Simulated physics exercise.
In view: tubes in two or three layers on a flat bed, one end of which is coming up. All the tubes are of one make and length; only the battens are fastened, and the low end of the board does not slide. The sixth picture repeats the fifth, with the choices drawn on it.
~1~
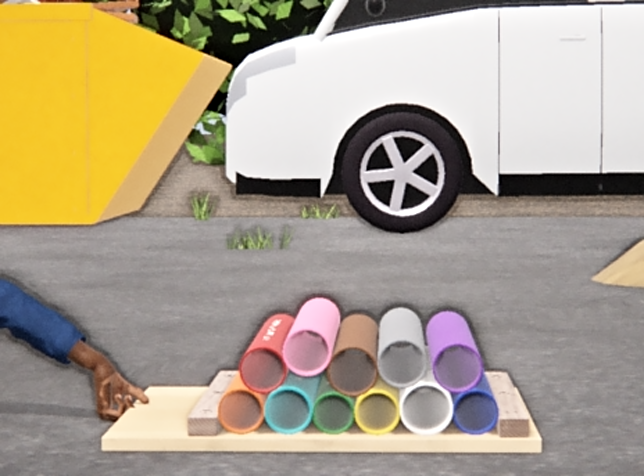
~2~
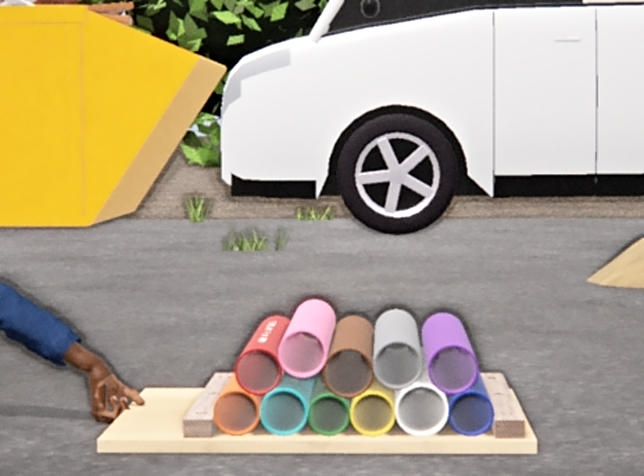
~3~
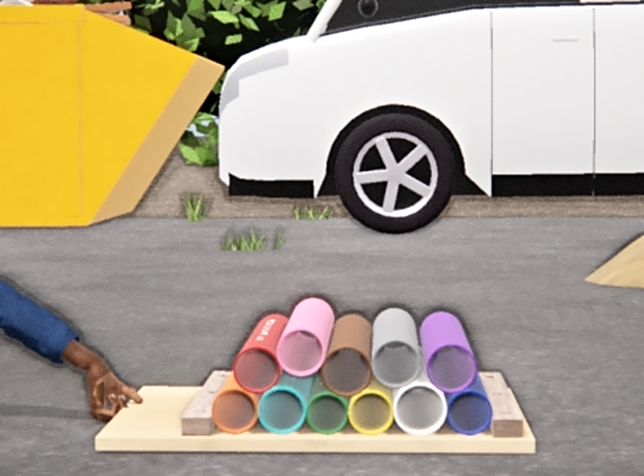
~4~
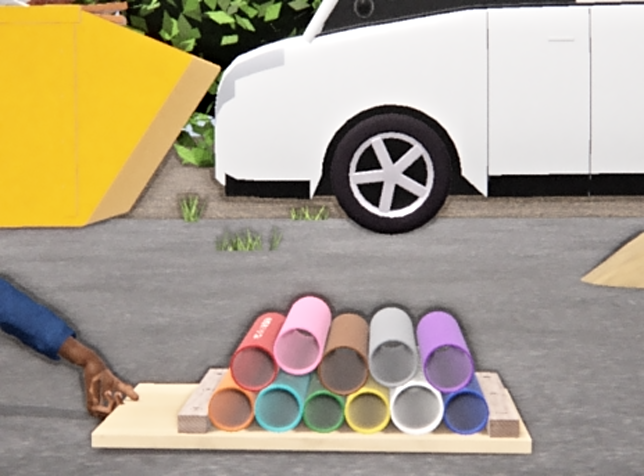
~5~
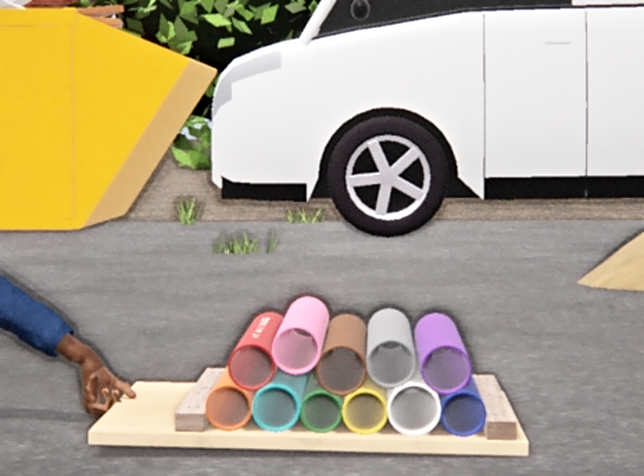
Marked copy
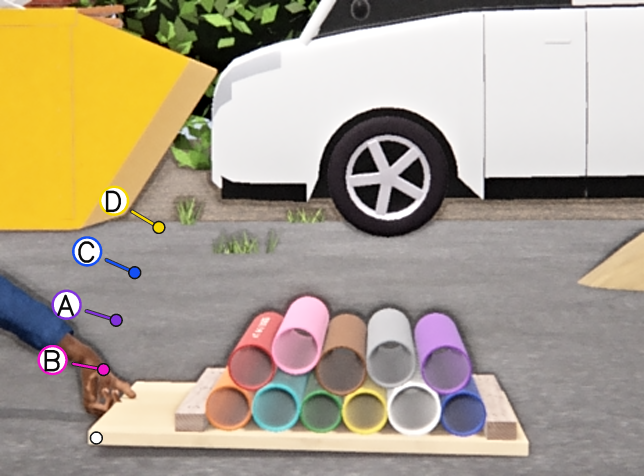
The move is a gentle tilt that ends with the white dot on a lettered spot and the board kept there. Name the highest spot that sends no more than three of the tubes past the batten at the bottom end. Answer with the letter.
No higher than A.
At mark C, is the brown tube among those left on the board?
No, with C.
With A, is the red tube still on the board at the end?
Yes.
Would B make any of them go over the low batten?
No, at B.
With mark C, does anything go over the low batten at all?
Yes.
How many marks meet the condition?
The number is two.
On the marked copy, A at (116, 320); B at (103, 369); C at (135, 273); D at (159, 228); the white dot at (96, 438).
With A. Early on, board at 13°.
Further on, board at 18°.
At the end, board at 18°, none over the low batten.
As for the rest, B none over the low batten; C four over the low batten (brown, grey, purple, pink); D five over the low batten.
